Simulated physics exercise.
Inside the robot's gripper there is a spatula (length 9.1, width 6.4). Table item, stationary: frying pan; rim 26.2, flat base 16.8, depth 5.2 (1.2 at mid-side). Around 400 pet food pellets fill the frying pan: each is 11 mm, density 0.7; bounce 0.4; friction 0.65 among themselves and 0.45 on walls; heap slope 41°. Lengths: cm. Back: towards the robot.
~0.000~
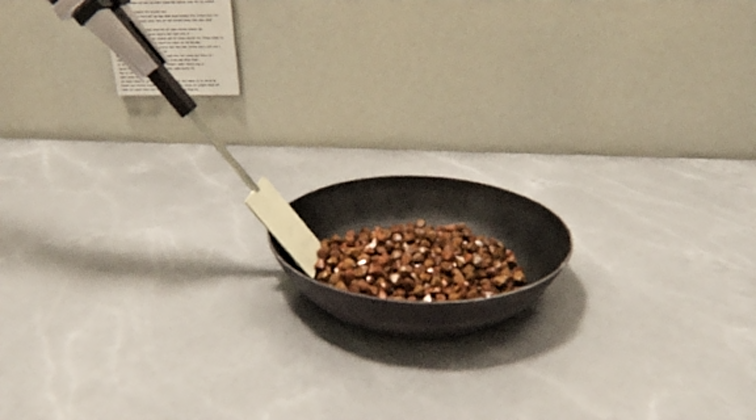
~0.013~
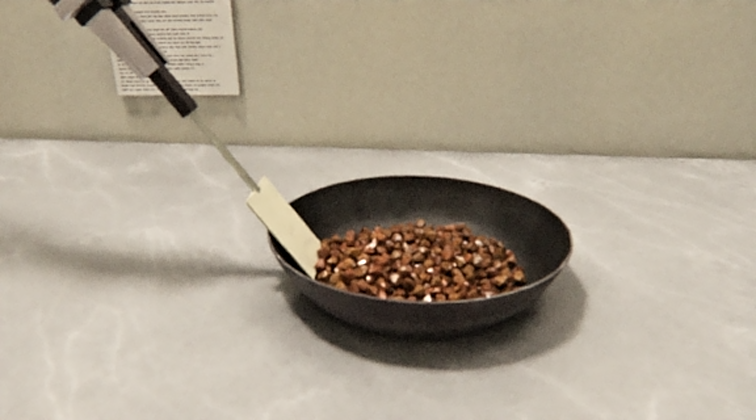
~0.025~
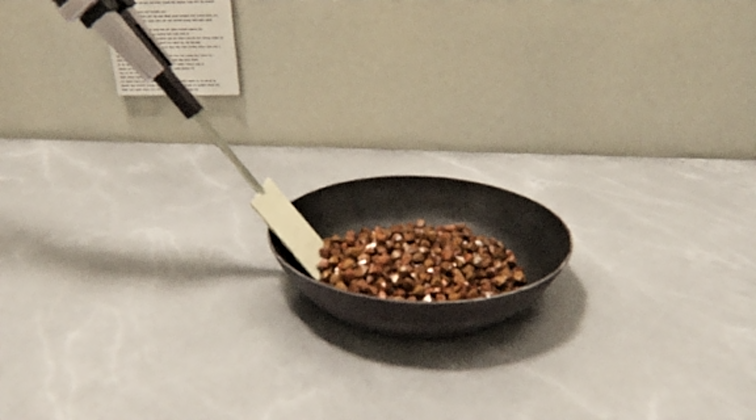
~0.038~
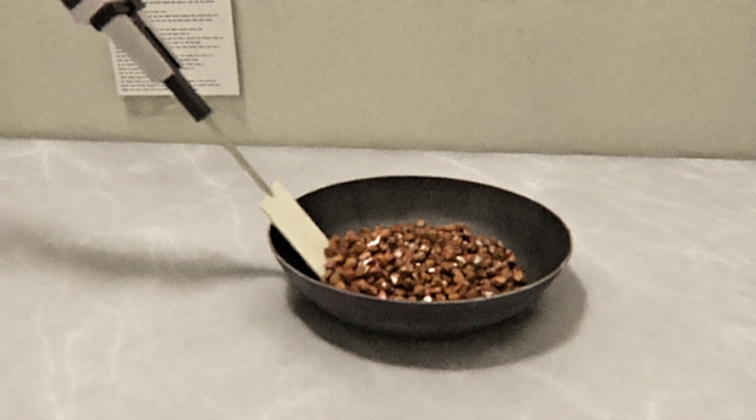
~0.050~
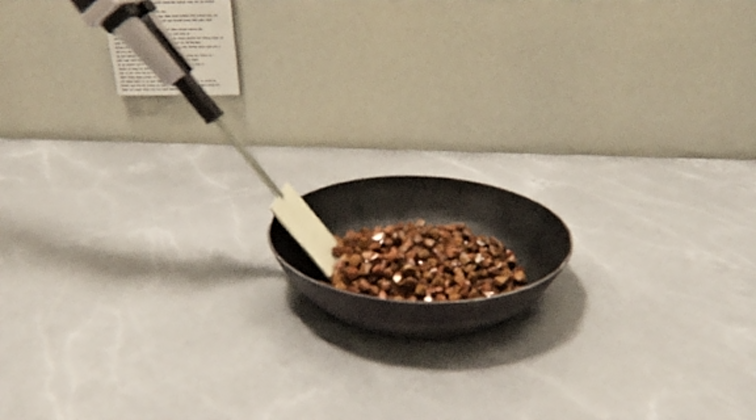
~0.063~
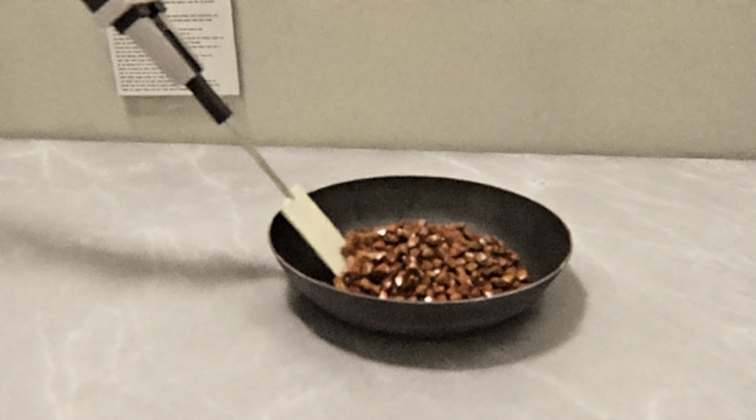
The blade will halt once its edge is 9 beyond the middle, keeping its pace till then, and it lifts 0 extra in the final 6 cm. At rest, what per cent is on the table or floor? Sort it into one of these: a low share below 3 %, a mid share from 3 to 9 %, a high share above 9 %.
A mid share, from 3 to 9 %.
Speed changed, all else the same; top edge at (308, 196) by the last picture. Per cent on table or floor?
My guess is around 15 percent.
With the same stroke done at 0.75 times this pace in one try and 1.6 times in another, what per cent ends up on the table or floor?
Around 5 per cent, then around 15 per cent, would end on the table or floor.
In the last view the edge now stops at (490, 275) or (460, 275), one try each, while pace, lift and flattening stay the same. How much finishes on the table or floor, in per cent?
Try 1: Approx. 0 %; try 2: Approx. 0 %.
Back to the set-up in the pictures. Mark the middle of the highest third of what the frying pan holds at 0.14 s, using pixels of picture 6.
Estimated point: Close to (467, 258).
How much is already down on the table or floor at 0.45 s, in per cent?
Share at that moment: About 6 %.
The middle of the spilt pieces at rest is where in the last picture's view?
I'd place it close to (600, 284).
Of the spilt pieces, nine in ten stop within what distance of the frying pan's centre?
Roughly 20 cm.
After 0.14 s, sloping 53°, highest piece 4 above the table; 396 in the frying pan.
After 0.21 s, sloping 53°, highest piece 5 above the table; 396 in the frying pan.
After 0.45 s, sloping 53°, highest piece 6 above the table; 372 in the frying pan, 22 on the table or floor, 2 on the blade or in flight.
After 1.50 s, sloping 53°, highest piece 6 above the table; 372 in the frying pan, 24 on the table or floor.
At rest, 372 in the frying pan, 24 on the table or floor. That is 6 % on the table or floor.
